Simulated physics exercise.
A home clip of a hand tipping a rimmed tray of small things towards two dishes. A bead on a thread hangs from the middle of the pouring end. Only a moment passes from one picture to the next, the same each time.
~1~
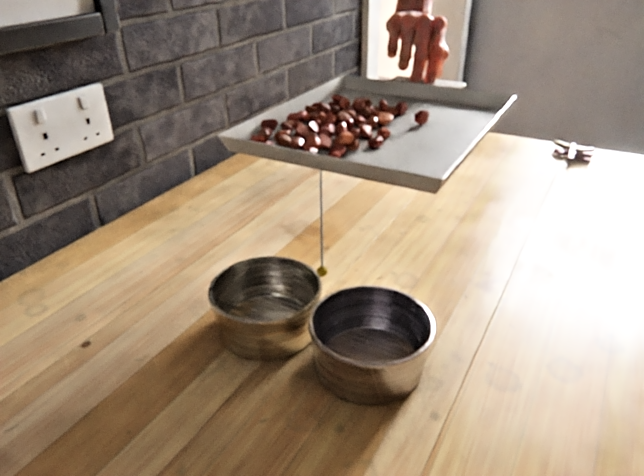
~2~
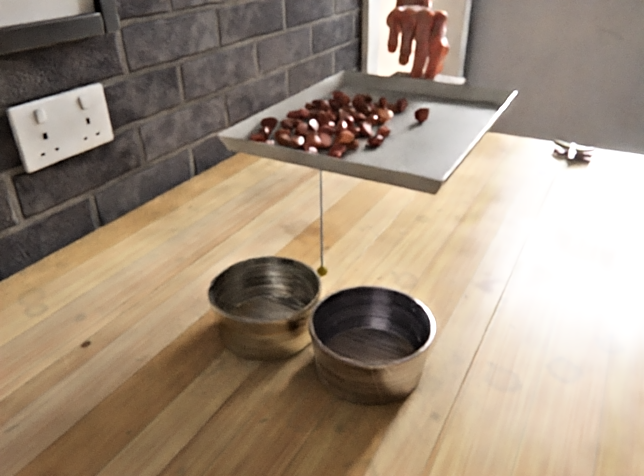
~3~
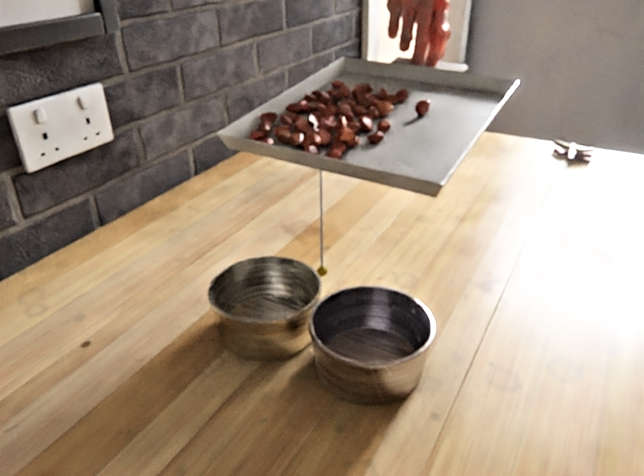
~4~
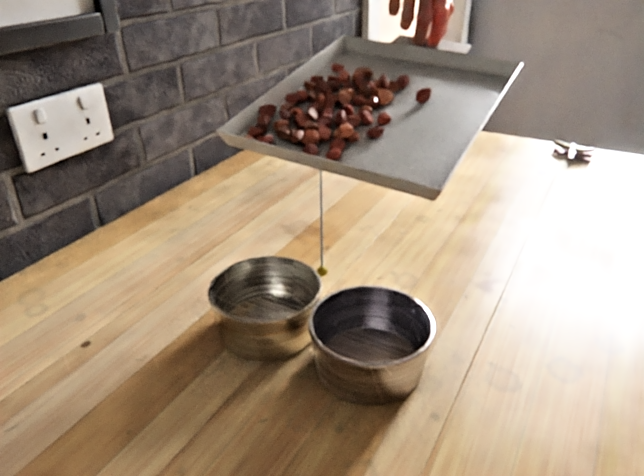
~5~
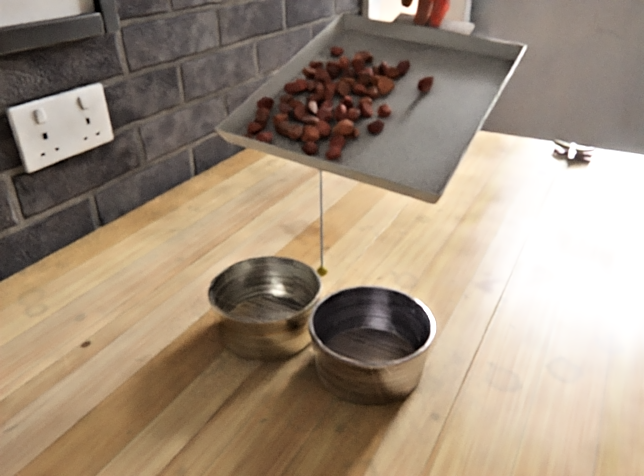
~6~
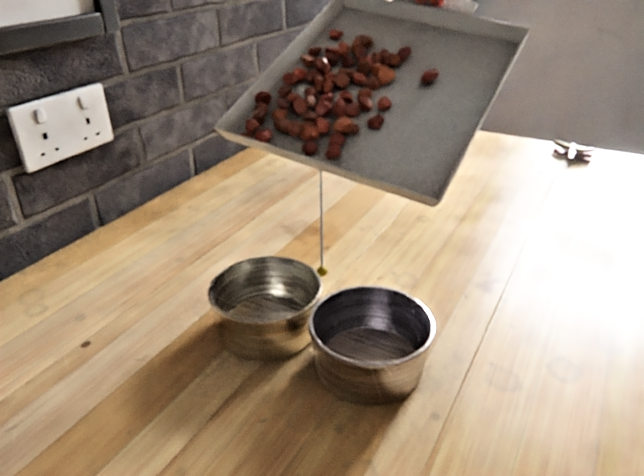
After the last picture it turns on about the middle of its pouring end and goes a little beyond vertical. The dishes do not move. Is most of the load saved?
Caught overall: The larger part.
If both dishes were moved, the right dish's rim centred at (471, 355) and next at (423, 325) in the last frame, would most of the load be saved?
In turn: The larger part; over half.
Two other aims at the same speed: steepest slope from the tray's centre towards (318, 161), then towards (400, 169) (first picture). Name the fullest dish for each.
First the left dish, then the right one.
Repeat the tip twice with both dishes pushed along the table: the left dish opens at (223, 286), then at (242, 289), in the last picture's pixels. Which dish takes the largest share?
The first try: The right one. The second: The right-hand dish.
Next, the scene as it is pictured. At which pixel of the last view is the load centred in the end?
At about (373, 365).
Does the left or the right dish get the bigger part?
The winner is the right dish.
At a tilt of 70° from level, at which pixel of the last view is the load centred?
Near (343, 176).
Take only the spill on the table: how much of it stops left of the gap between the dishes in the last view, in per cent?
It comes to 30 per cent or so.
Soon after the last picture, tray tipped steeply; most on the tray; a stray few in the right dish; about a quarter in the air.
A little later, tray tipped past a quarter turn; about two thirds in the right dish; a small part in the left dish; about a quarter outside both; a stray few in the air.
Later still, tray tipped past a quarter turn; about two thirds in the right dish; a small part in the left dish; about a quarter outside both.
At rest, tray tipped past a quarter turn; about two thirds in the right dish; a small part in the left dish; about a quarter outside both.
